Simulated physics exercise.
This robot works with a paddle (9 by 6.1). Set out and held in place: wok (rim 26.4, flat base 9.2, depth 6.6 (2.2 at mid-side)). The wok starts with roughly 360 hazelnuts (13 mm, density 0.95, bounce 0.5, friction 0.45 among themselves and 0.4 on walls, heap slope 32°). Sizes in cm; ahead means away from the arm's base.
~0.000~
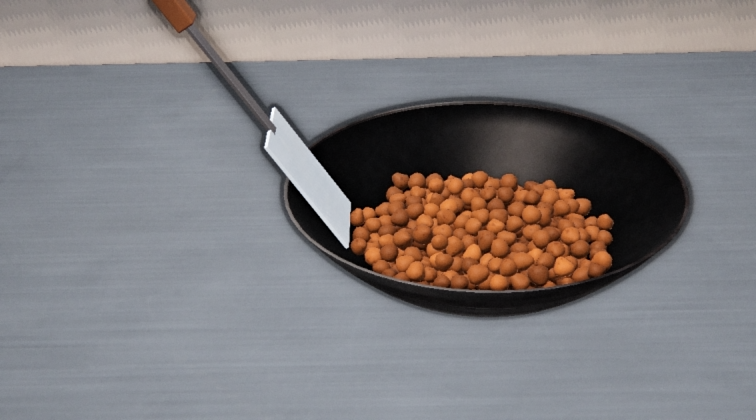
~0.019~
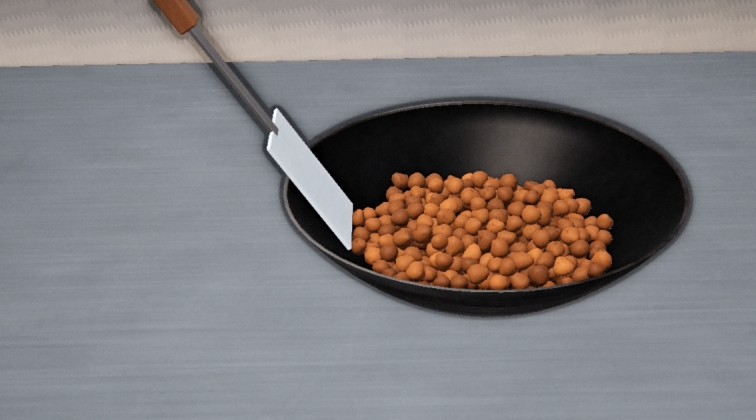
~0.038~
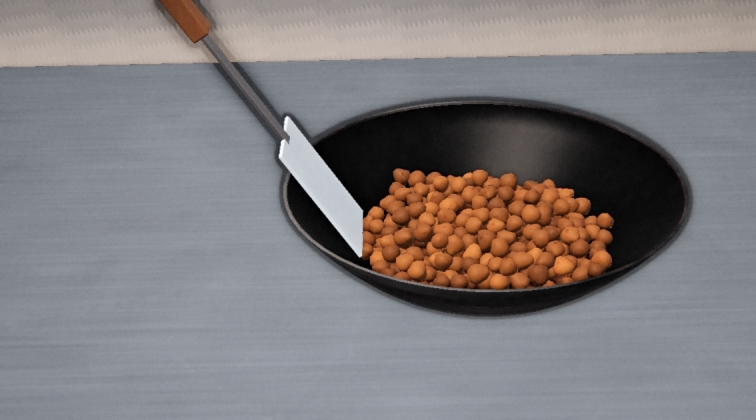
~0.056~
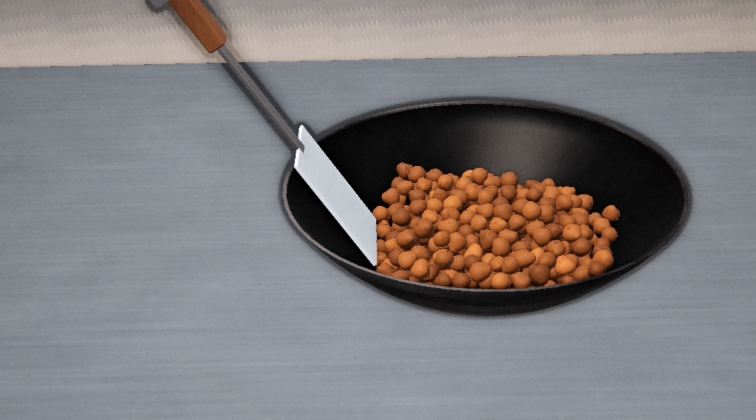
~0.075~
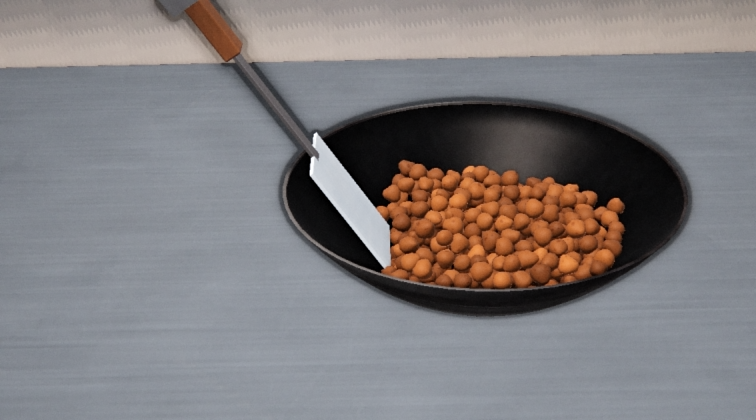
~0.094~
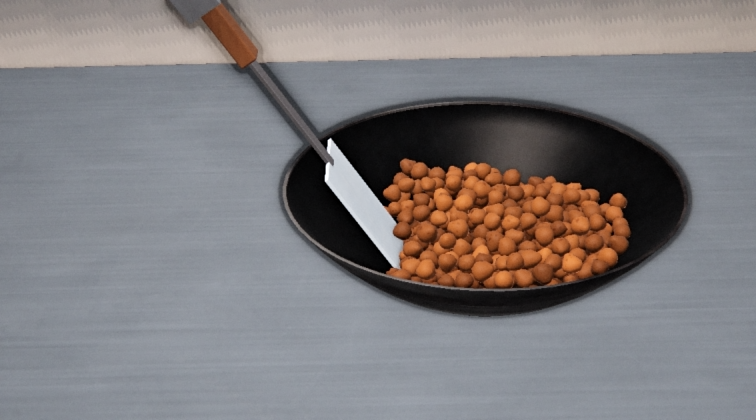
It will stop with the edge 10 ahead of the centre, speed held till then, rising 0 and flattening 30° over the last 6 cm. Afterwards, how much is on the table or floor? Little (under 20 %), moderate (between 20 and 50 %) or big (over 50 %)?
Share on the table or floor: Little (under 20 %).
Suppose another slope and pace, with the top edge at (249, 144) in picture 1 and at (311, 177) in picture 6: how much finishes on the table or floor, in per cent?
Some 10 per cent.
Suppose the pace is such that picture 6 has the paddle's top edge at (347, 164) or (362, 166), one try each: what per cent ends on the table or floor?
About 20 and 25 per cent.
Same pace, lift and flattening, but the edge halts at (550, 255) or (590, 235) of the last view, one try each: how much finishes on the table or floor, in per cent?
About 0 and 0 per cent.
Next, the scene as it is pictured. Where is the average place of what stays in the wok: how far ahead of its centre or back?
Some 3.5 cm ahead.
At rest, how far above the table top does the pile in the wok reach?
Roughly 8.5 cm.
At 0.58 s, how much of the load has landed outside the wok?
Roughly 10 per cent.
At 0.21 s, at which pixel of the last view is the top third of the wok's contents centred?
Near (566, 214).
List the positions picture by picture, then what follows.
In the first picture, paddle top edge at (270, 127), sloping 57°; upper third of the load around (485, 225), from x 355 to 605, top at y 180; 359 in the wok.
In the second picture, paddle top edge at (272, 128), sloping 57°; upper third of the load around (485, 225), from x 355 to 605, top at y 180.
In the third picture, paddle top edge at (284, 136), sloping 57°; upper third of the load around (482, 225), from x 365 to 605, top at y 175.
In the fourth picture, paddle top edge at (299, 145), sloping 57°; upper third of the load around (485, 222), from x 380 to 610, top at y 170.
In the fifth picture, paddle top edge at (313, 153), sloping 57°; upper third of the load around (494, 221), from x 380 to 615, top at y 170.
In the sixth picture, paddle top edge at (328, 159), sloping 57°; upper third of the load around (509, 219), from x 385 to 620, top at y 165; 359 in the wok.
By 0.21 s, sloping 57°, highest piece 6 above the table; 359 in the wok.
By 0.32 s, sloping 47°, highest piece 8 above the table; 359 in the wok.
By 0.58 s, sloping 27°, highest piece 8 above the table; 313 in the wok, 44 on the table or floor, 2 on the blade or in flight.
By 1.63 s, sloping 27°, highest piece 8 above the table; 312 in the wok, 47 on the table or floor.
Final count, 312 in the wok, 47 on the table or floor. That is 13 % on the table or floor.
